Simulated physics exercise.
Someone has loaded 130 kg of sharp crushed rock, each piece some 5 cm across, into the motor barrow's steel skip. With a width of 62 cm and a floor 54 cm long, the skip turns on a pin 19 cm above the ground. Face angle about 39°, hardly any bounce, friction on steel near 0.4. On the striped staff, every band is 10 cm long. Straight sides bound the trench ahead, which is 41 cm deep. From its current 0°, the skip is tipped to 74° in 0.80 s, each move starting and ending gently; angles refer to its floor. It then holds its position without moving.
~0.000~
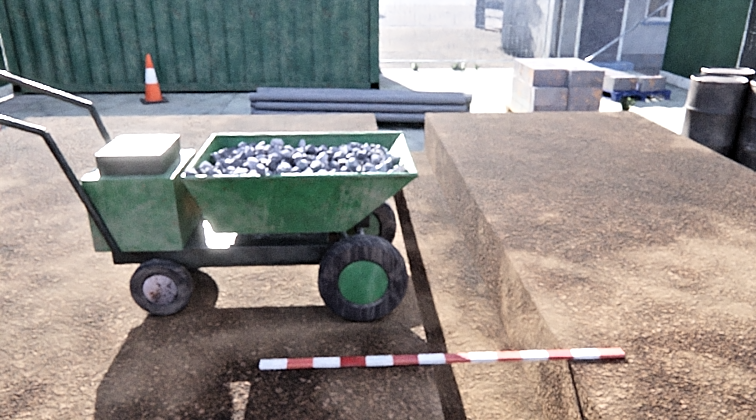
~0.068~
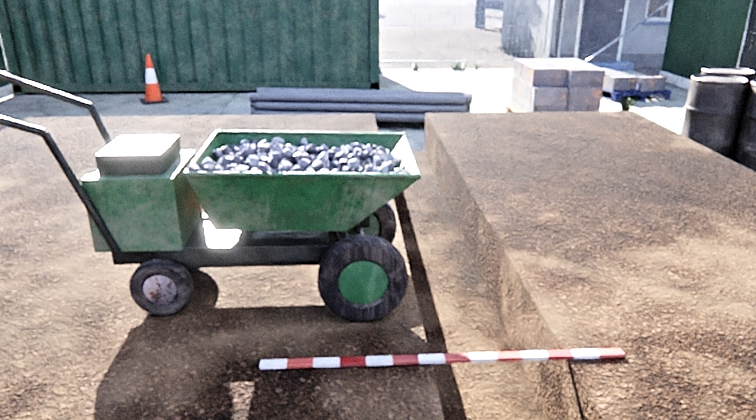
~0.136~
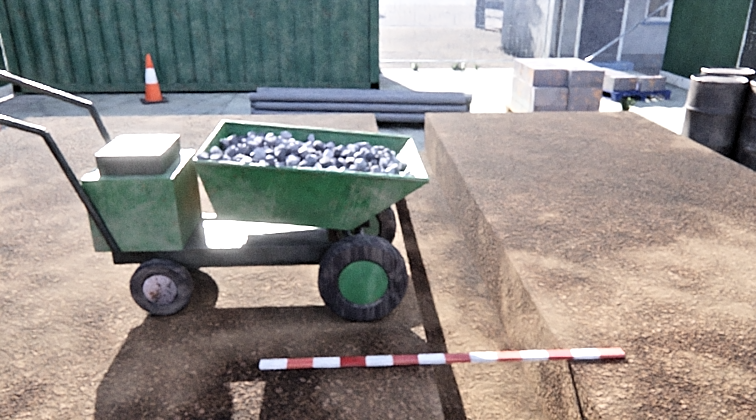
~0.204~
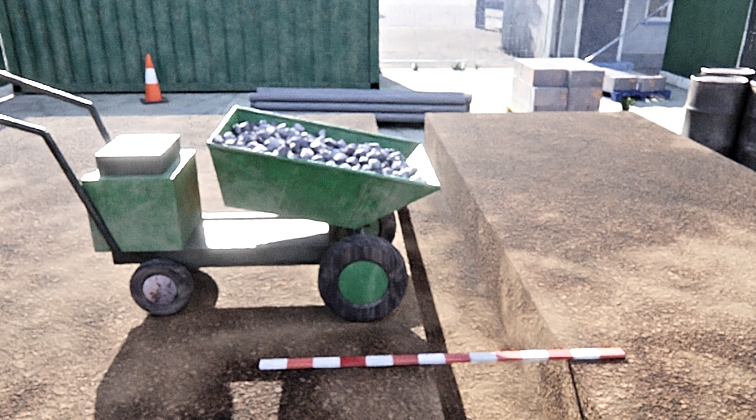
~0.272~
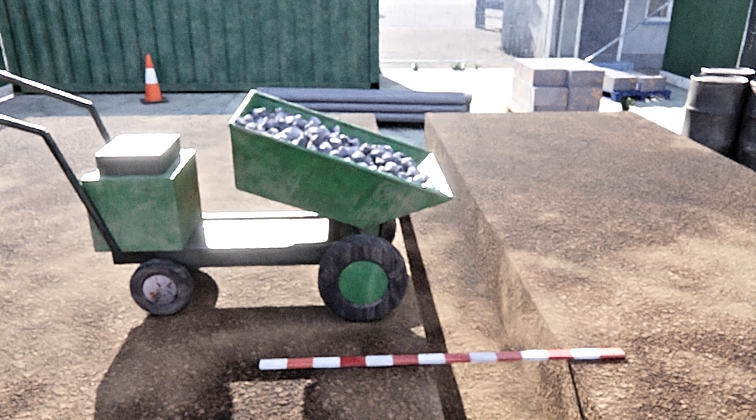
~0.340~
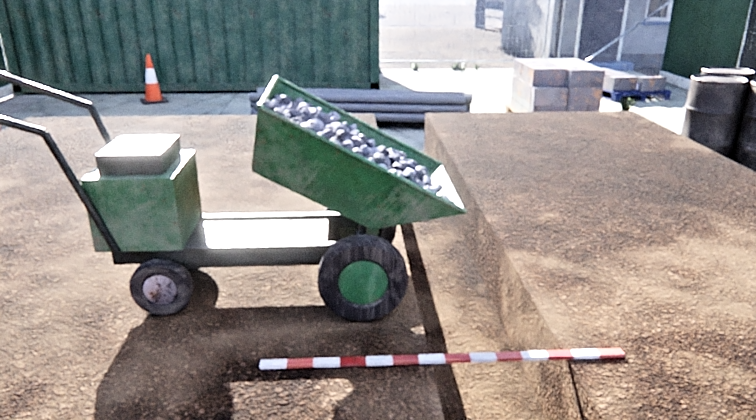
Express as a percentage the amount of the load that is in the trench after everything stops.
The amount is close to 80 per cent of the load.
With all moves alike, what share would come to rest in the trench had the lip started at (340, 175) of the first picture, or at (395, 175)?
Roughly 100 percent for the first, and 95 percent for the second.
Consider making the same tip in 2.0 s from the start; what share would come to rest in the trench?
Near 90 per cent.
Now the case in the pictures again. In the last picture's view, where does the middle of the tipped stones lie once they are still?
I'd point somewhere around (496, 338).
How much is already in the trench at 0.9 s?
35 per cent, give or take.
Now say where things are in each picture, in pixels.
In the first frame, lip at (418, 175), floor tilted 0°, highest stones at (288, 151).
In the second frame, the skip is at 2°, its lip at (421, 176); the top of the load is at (280, 150); the stones move at 0.3 m/s on average.
In the third frame, the skip is at 6°, its lip at (429, 181); the top of the load is at (261, 142); the stones move at 0.6 m/s on average.
In the fourth frame, the skip is at 12°, its lip at (440, 188); the top of the load is at (267, 132); the stones move at 0.9 m/s on average.
In the fifth frame, the skip is at 20°, its lip at (453, 198); the top of the load is at (270, 117); the stones move at 1.1 m/s on average.
In the sixth frame, the skip is at 29°, its lip at (465, 212); the top of the load is at (283, 104); the stones move at 1.2 m/s on average.
After 0.6 s the floor is at 62°; 100 % in the skip; the foremost stones are at (478, 246).
After 0.9 s the floor is at 74°; 58 % in the skip, 37 % in the trench, 4 % past the trench; the foremost stones are at (552, 288).
After 1.2 s the floor is at 74°; 6 % in the skip, 73 % in the trench, 21 % past the trench; the foremost stones are at (666, 275).
After 3.2 s the floor is at 74°; 0 % in the skip, 80 % in the trench, 20 % past the trench; the foremost stones are at (723, 275).
